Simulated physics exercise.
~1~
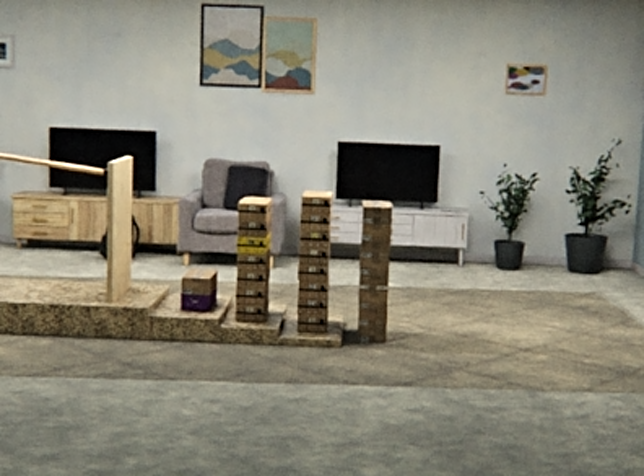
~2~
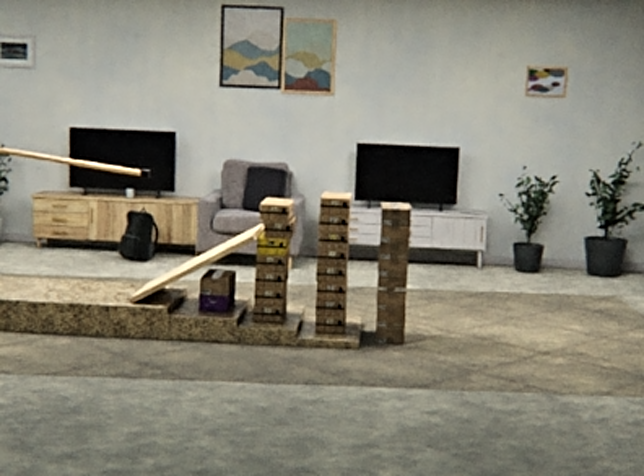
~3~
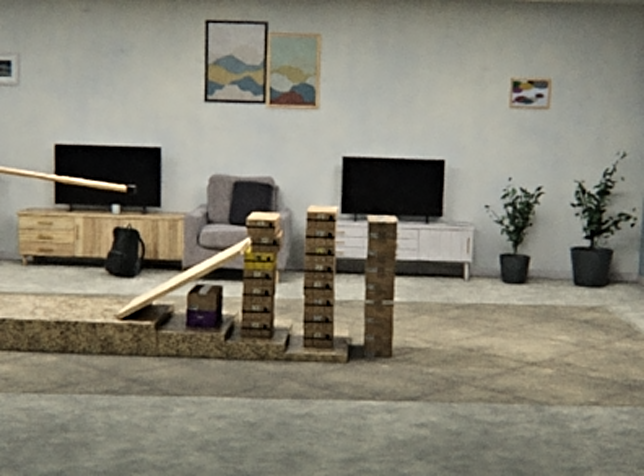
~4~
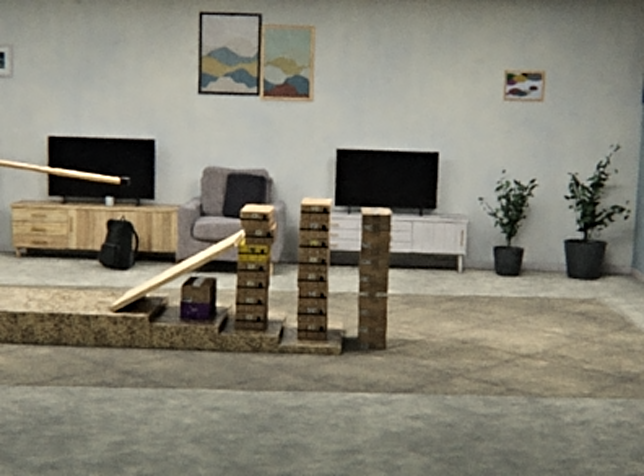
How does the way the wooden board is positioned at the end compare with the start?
At the start the board stood upright on its end. By the end it had tipped over to the right and lay at a slant, with its upper end resting against the nearest tall stack.
